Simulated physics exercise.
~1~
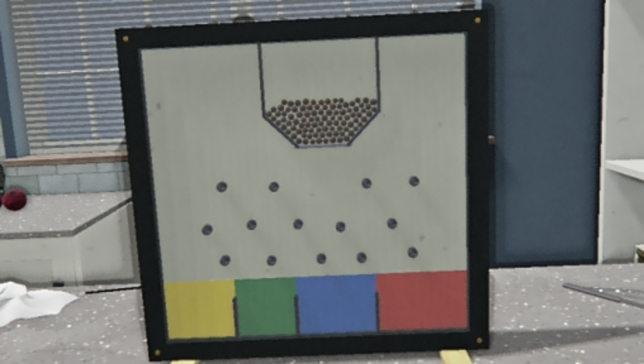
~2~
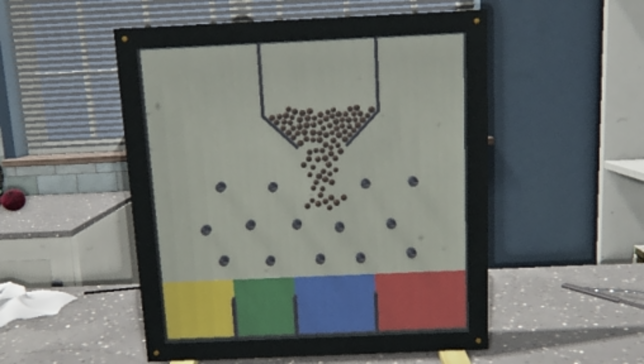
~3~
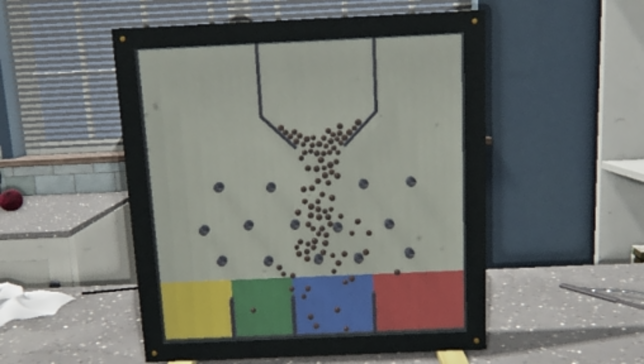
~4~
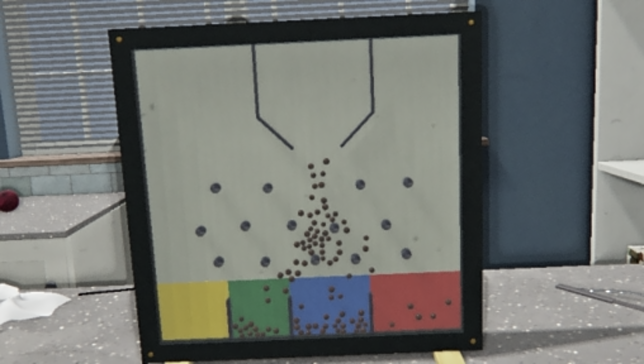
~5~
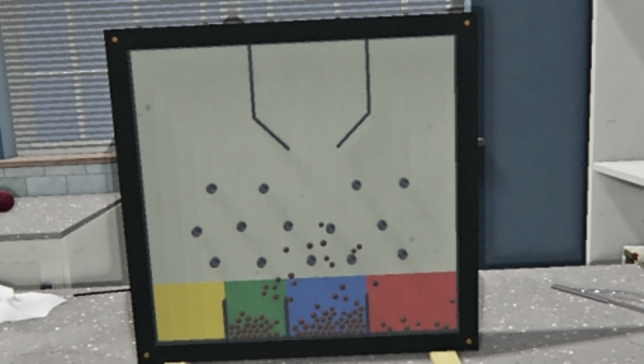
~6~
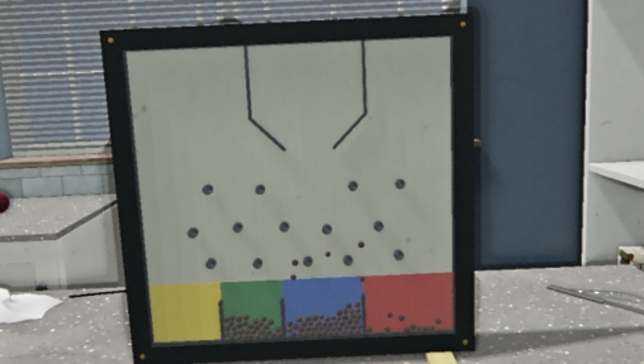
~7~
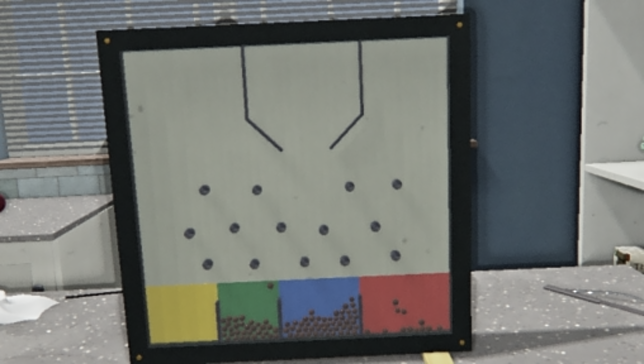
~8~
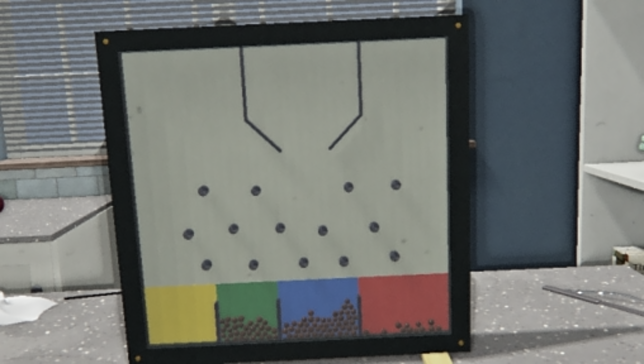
A black-framed upright case with a pale back panel stands on a speckled counter, seen from the front, before a blue panel and a window with blinds. Inside, small dark round beads fill a hopper at the top, above rows of pegs and yellow, green, blue and red bins. The beads pour through the hopper's open bottom in a narrow stream, then bounce and scatter among the pegs as the view drifts slightly right. The hopper empties and the last beads drop. They settle mostly in blue, with fewer in green, a few in red and none in yellow.
